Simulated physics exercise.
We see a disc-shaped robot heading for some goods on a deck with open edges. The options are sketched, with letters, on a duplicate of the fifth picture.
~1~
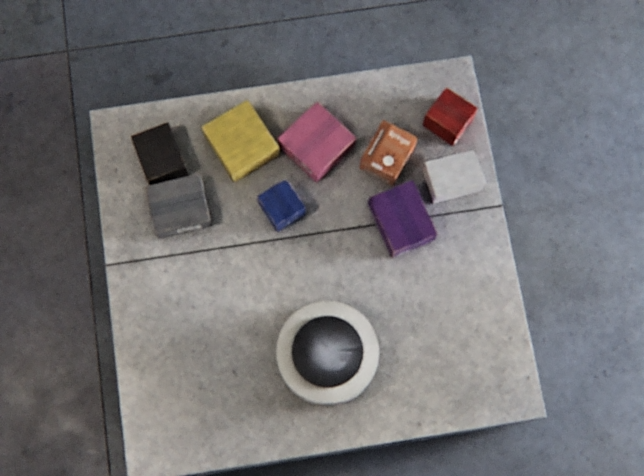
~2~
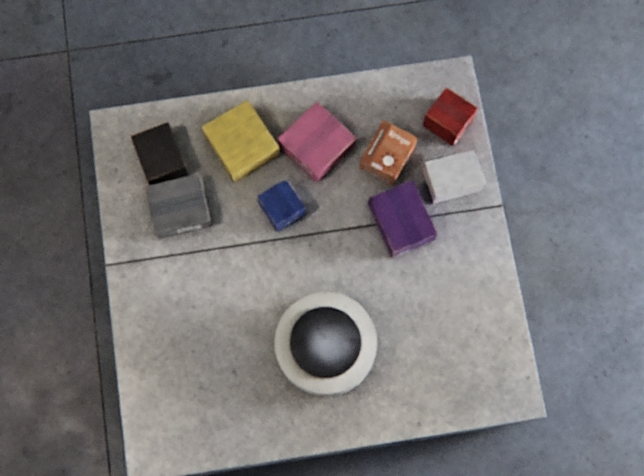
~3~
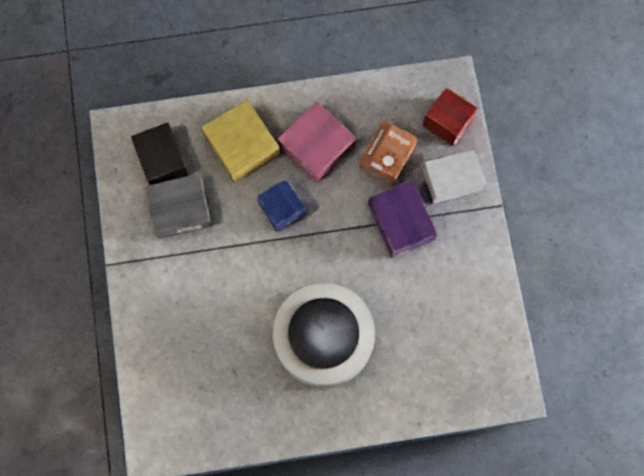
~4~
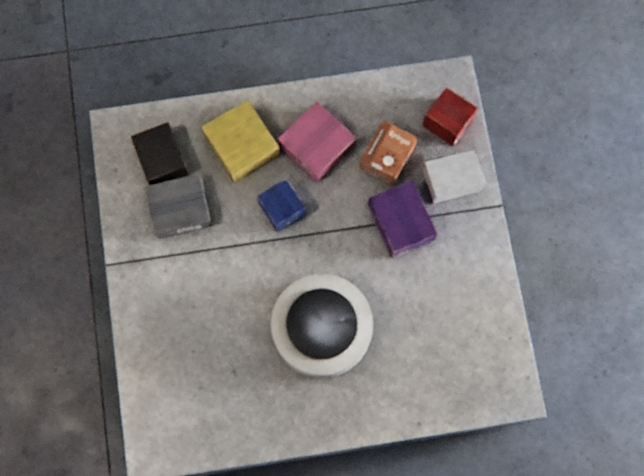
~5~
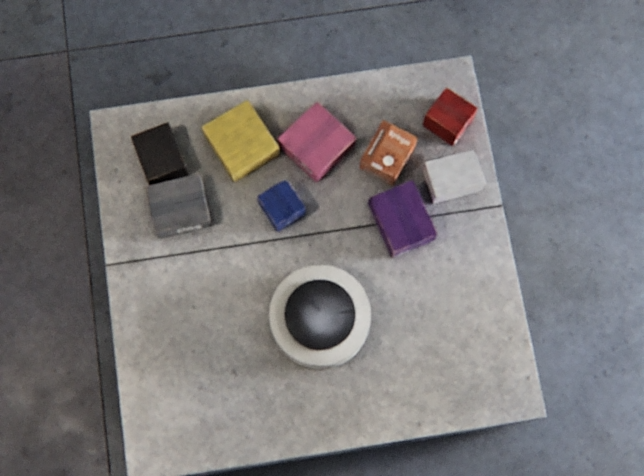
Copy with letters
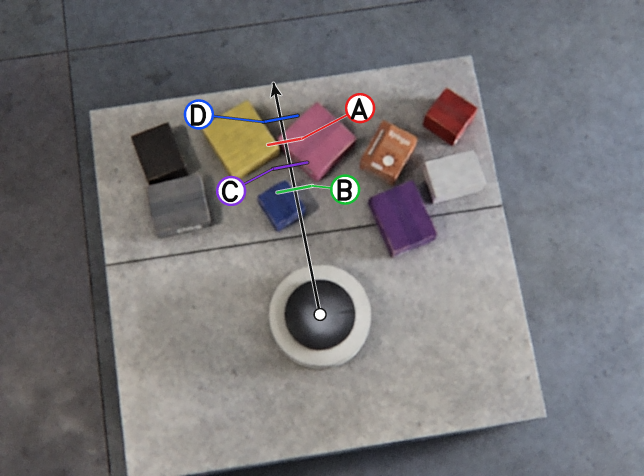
On a grey slab deck, a round robot with a dark dome slowly gliding a short way up toward scattered coloured boxes.
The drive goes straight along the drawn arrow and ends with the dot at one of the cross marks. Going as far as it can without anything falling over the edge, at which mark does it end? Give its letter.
No farther than C.
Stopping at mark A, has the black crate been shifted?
By then, no.
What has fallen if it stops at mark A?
The yellow crate goes over.
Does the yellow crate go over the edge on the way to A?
By then, yes.
On the marked copy, A at (286, 142); B at (295, 189); C at (290, 166); D at (280, 119); the arrow from (320, 314) to (273, 84); the white dot at (320, 314).
Following C. Soon after the start, robot (309, 262); red parcel (450, 117); white crate (454, 177).
Later, robot (298, 208); yellow crate (230, 124); pink parcel (317, 130).
In the end, robot (291, 171); yellow crate (212, 96); pink parcel (322, 107); nothing has fallen.
As for the rest, A drops the yellow crate; B is safe but short; D drops the blue box and yellow crate.
